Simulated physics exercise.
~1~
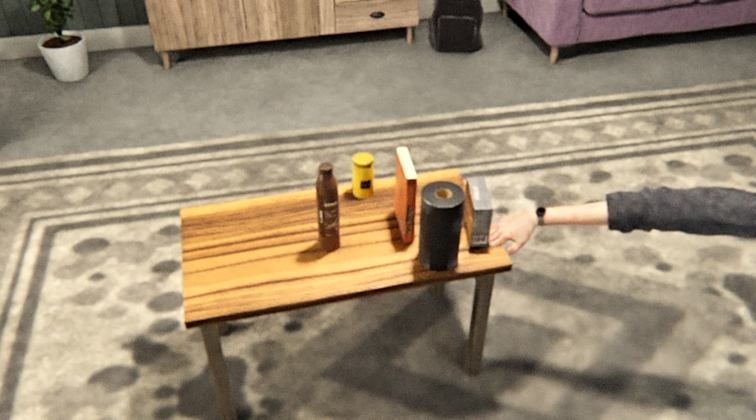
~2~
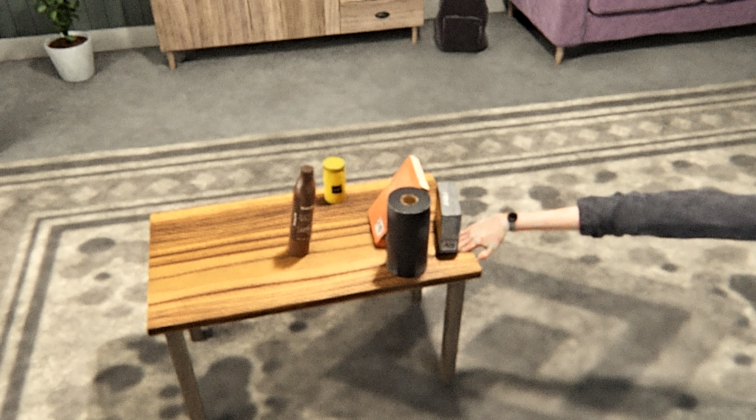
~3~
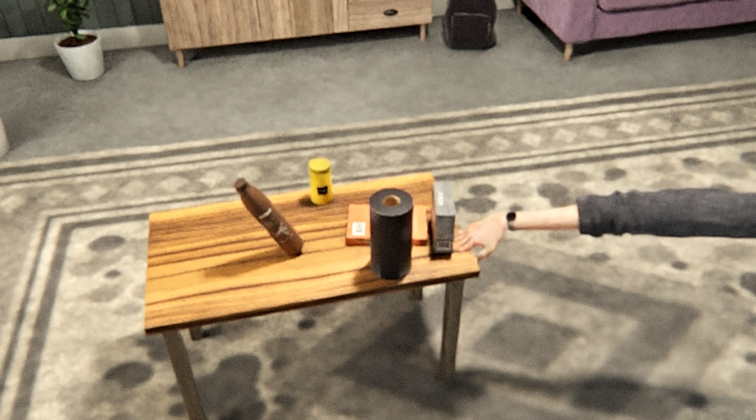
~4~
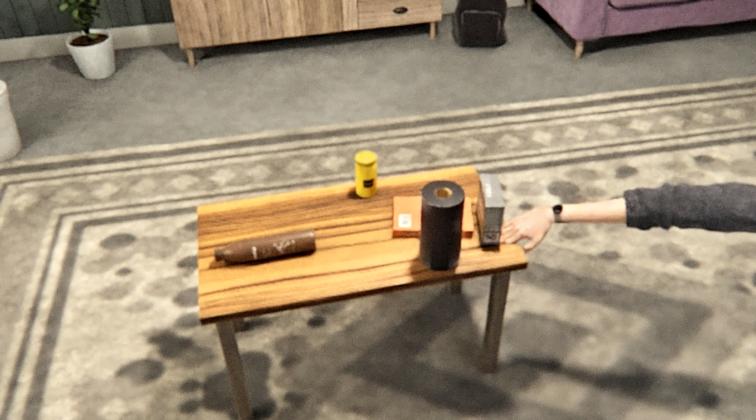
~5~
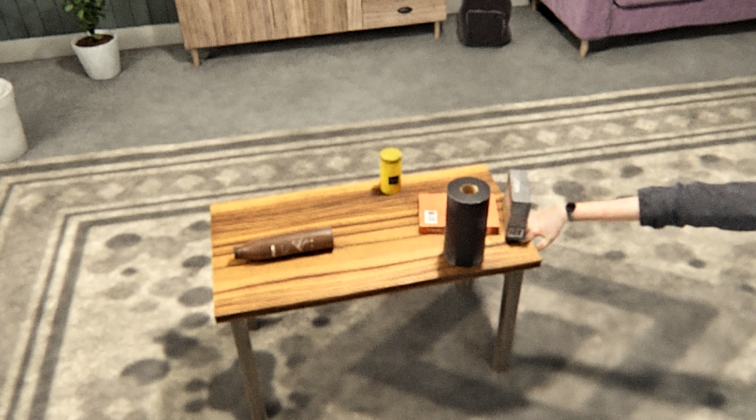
A brown bottle and an orange book topple as a hand jerks the table.
